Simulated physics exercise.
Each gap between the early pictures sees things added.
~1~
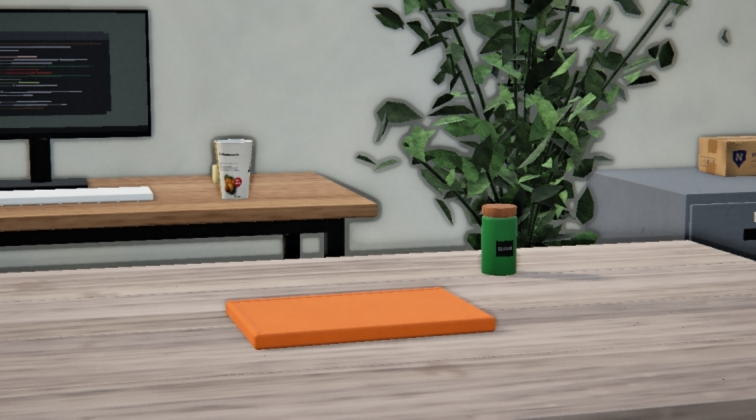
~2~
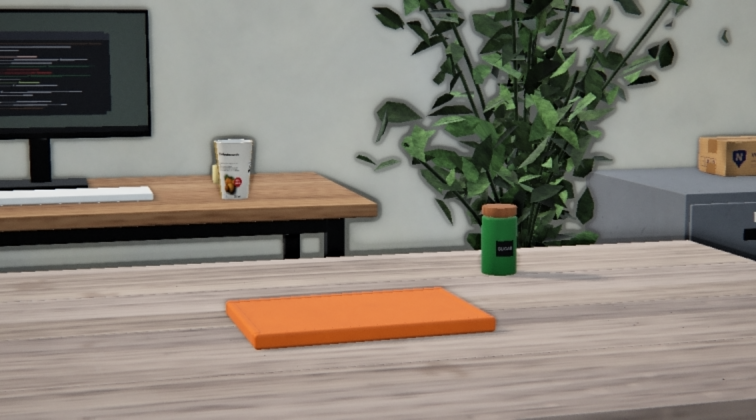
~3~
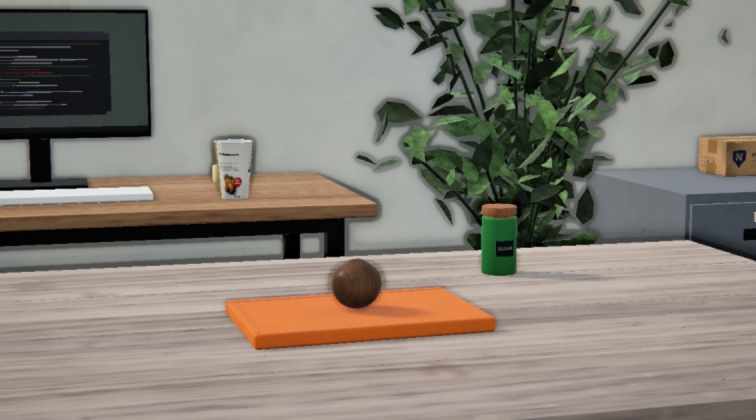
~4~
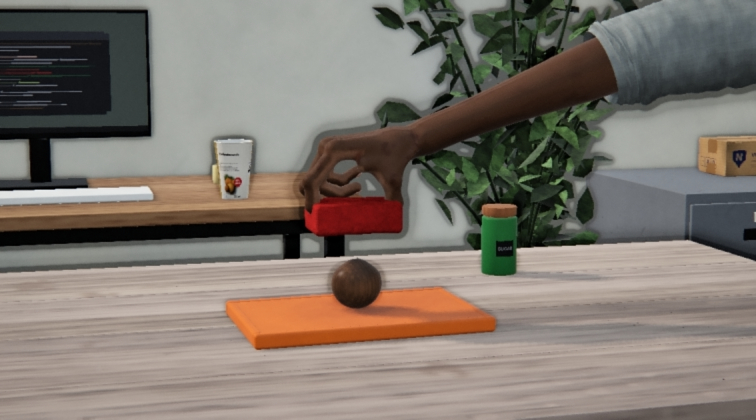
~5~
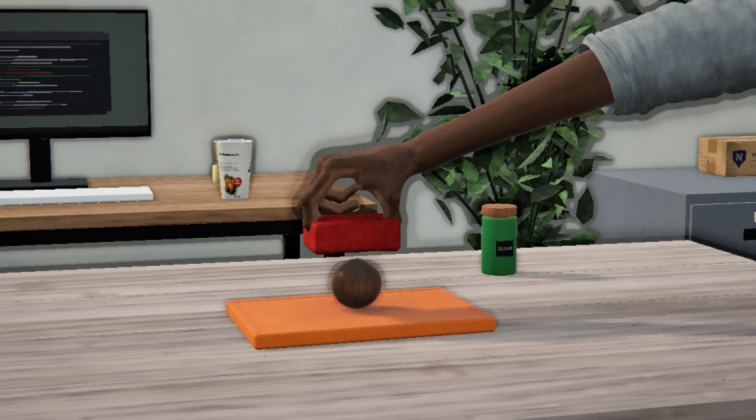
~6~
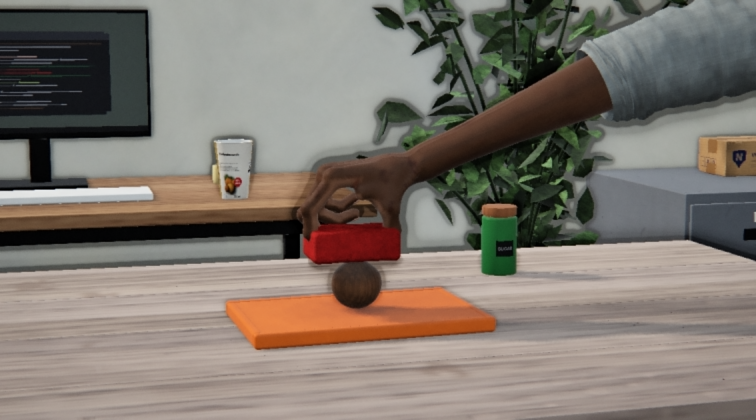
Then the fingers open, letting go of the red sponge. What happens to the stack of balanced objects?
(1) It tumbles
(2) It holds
1, it tumbles.
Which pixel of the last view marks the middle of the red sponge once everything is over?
It ends up close to (227, 304).
Then, 0.50 s on from there, red sponge on its side near (305, 266).
Then, 0.90 s on from there, red sponge now fallen.
Then, 1.20 s on from there, things are still on the move.
In the end, fallen, red sponge; the other 3 unmoved. At the end, from the last picture's camera, red sponge near (227, 304). The pile gives way.
